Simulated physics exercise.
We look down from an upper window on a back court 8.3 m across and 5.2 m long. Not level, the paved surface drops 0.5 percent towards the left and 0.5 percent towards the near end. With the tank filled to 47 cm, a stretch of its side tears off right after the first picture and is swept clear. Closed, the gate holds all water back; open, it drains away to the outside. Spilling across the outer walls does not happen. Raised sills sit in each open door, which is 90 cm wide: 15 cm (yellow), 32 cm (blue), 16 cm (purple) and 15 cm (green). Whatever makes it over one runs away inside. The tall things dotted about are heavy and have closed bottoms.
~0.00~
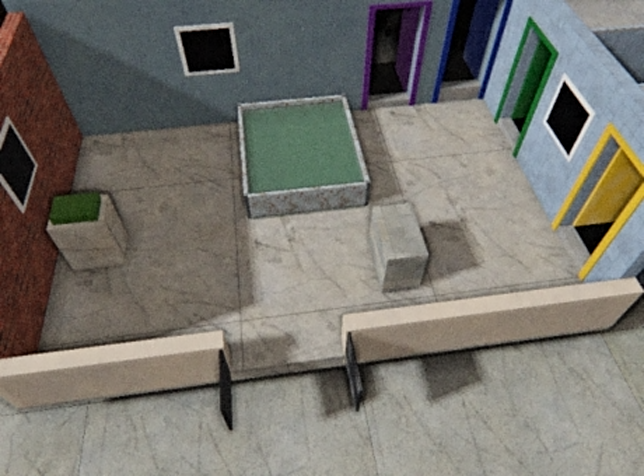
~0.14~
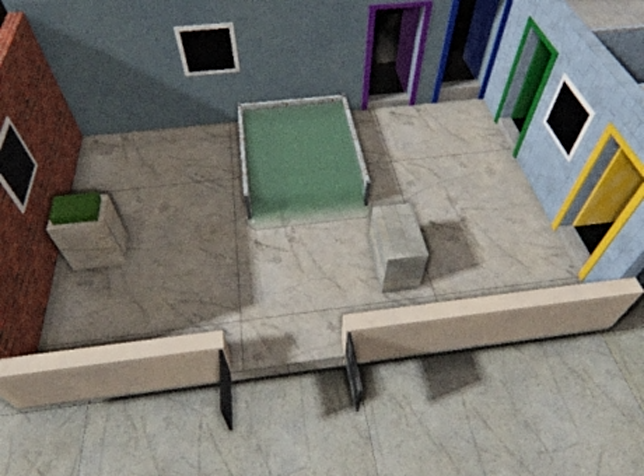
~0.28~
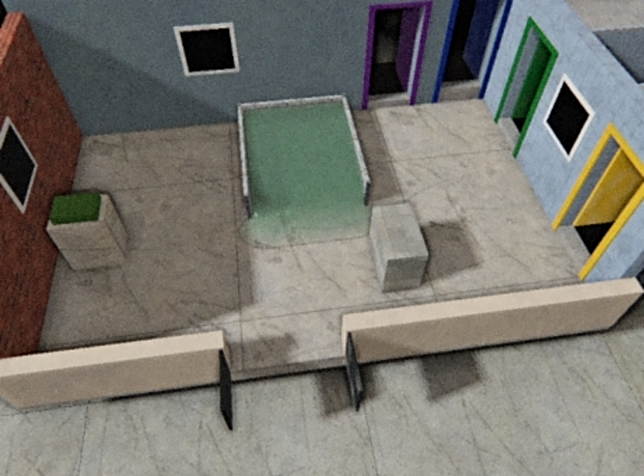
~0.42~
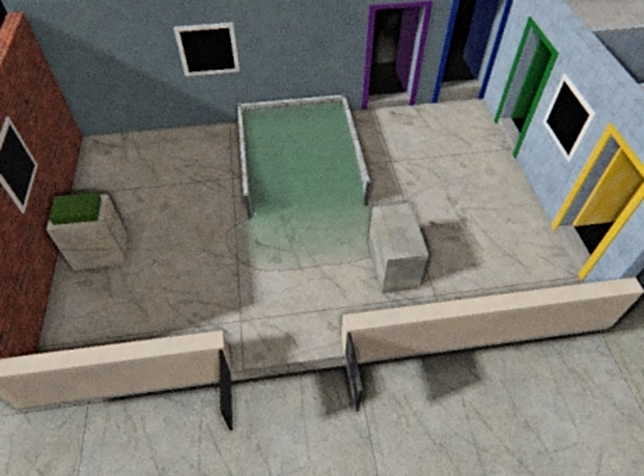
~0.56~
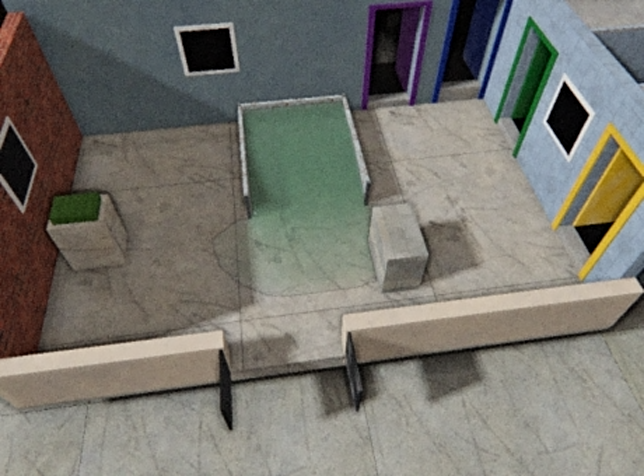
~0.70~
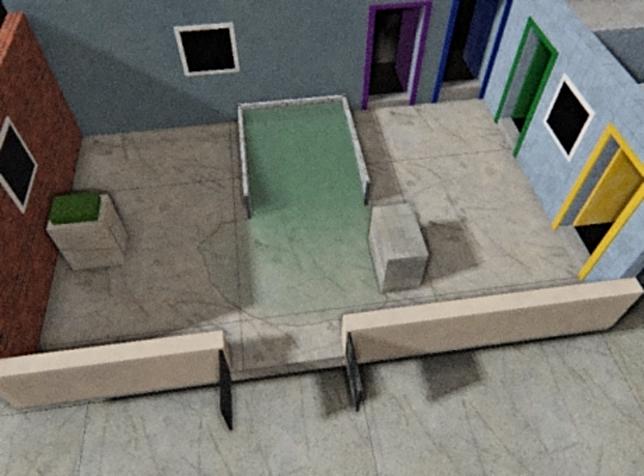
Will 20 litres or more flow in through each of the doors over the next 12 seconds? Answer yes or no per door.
Yellow door: No, blue door: No, purple door: No, green door: No.
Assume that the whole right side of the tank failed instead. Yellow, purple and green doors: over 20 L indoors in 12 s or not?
Against that limit: Yellow below, purple under, green above.
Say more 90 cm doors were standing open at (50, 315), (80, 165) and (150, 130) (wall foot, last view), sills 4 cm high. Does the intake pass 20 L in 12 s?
Note, doorways in listed order: Goes beyond, stays short, stays short.
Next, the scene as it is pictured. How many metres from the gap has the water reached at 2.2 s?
It's close to 4.2 metres.
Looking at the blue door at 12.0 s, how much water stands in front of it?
Some 2.5 cm.
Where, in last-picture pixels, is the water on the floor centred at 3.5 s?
The water is centred near (325, 239).
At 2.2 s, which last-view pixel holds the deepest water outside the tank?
Spot: Approx. (364, 337).
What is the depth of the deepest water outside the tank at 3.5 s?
Max depth: About 21 centimetres.
After 1.4 s water covers 25 % of the floor and is deepest (30 cm) near (364, 337); yellow door not reached, blue door not reached, purple door not reached, green door not reached.
After 2.2 s water covers 35 % of the floor and is deepest (30 cm) near (364, 337); yellow door not reached, blue door not reached, purple door not reached, green door not reached.
After 3.5 s water covers 50 % of the floor and is deepest (21 cm) near (364, 337); yellow door 13 cm at the sill, 0 L in, blue door not reached, purple door not reached, green door not reached.
After 7.0 s water covers 70 % of the floor and is deepest (10 cm) near (49, 303); yellow door 6 cm at the sill, 0 L in, blue door 6 cm at the sill, 0 L in, purple door not reached, green door 3 cm at the sill, 0 L in.
After 12.0 s water covers 90 % of the floor and is deepest (6 cm) near (33, 382); yellow door 2 cm at the sill, 0 L in, blue door 2 cm at the sill, 0 L in, purple door 5 cm at the sill, 0 L in, green door 2 cm at the sill, 0 L in.
